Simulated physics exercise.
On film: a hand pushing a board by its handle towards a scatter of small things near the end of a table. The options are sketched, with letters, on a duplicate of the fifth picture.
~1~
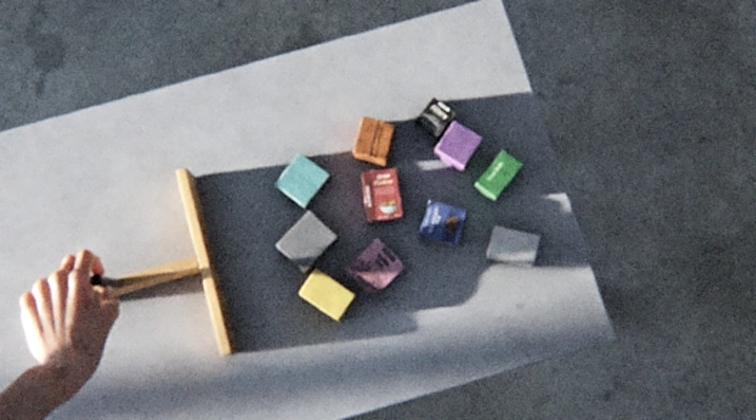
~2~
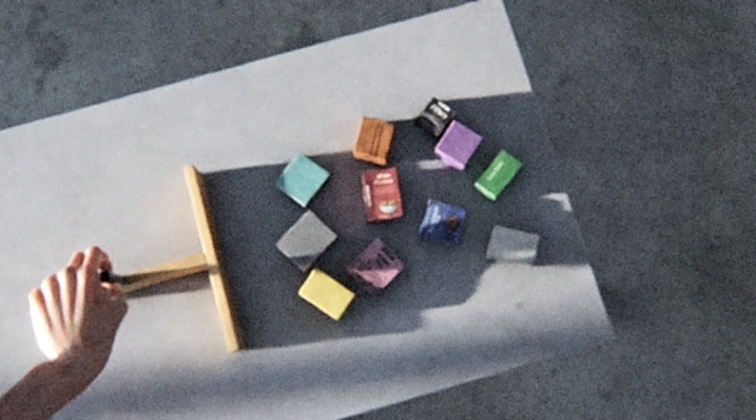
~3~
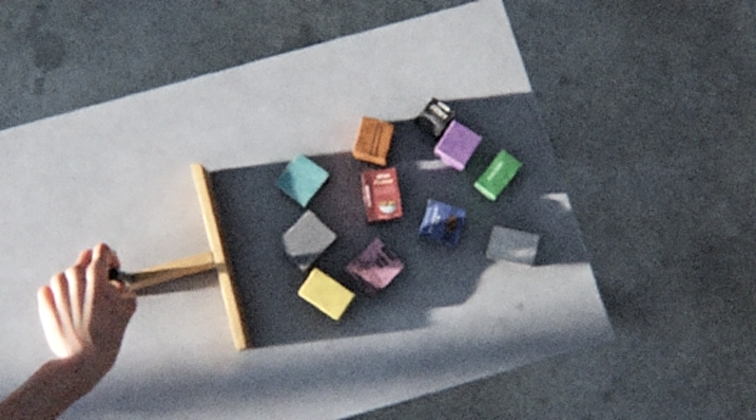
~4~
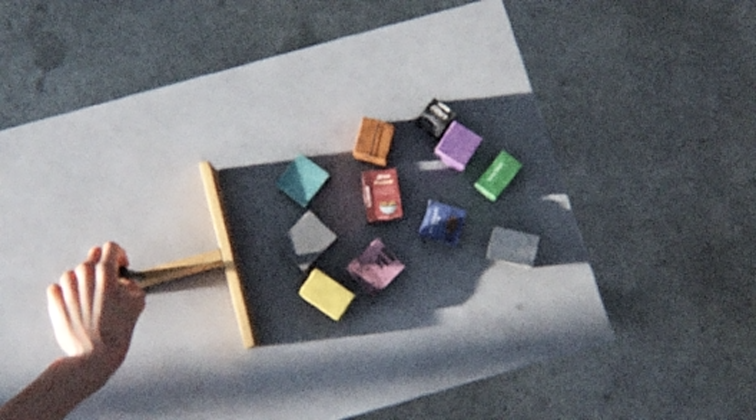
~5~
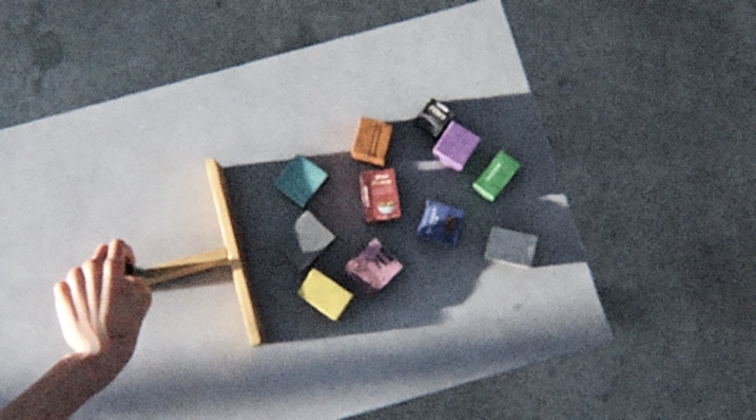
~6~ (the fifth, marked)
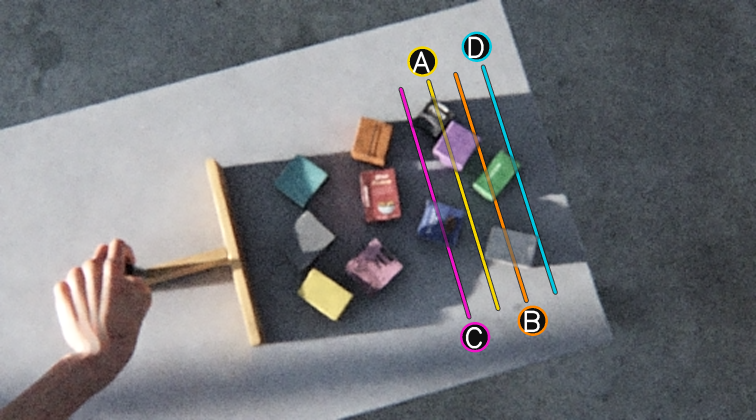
At the start, a hand at the left holds the handle of a wooden board, facing a scatter of small coloured boxes and blocks on a pale table. The hand pushes the board slowly a short way right, narrowing the gap, while the scattered things stay practically where they are.
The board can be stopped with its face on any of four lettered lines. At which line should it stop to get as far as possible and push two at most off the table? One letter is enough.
It should halt at A.
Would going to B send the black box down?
No.
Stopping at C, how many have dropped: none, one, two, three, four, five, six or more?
In all, none.
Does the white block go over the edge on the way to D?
Yes.
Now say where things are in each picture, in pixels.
In the first frame, red packet (382, 197); blue packet (443, 223); yellow block (328, 295).
In the second frame, board (211, 256); green box (498, 176).
In the third frame, board (218, 254); purple block (458, 146).
In the fourth frame, board (227, 252); orange box (375, 142).
In the fifth frame, board (233, 250); pink box (374, 269); white block (511, 248); red packet (380, 197).
On the marked copy, A at (462, 192); B at (490, 185); C at (434, 200); D at (518, 177).
With A. Early on, board (315, 227); yellow block (362, 295); pink box (388, 265).
Further on, board (398, 204); green box (501, 171); white block (521, 244).
At the end, board (461, 186); white block over the edge; green box (551, 153); one fallen.
As for the rest, B drops three; C is within the limit but short; D drops six.
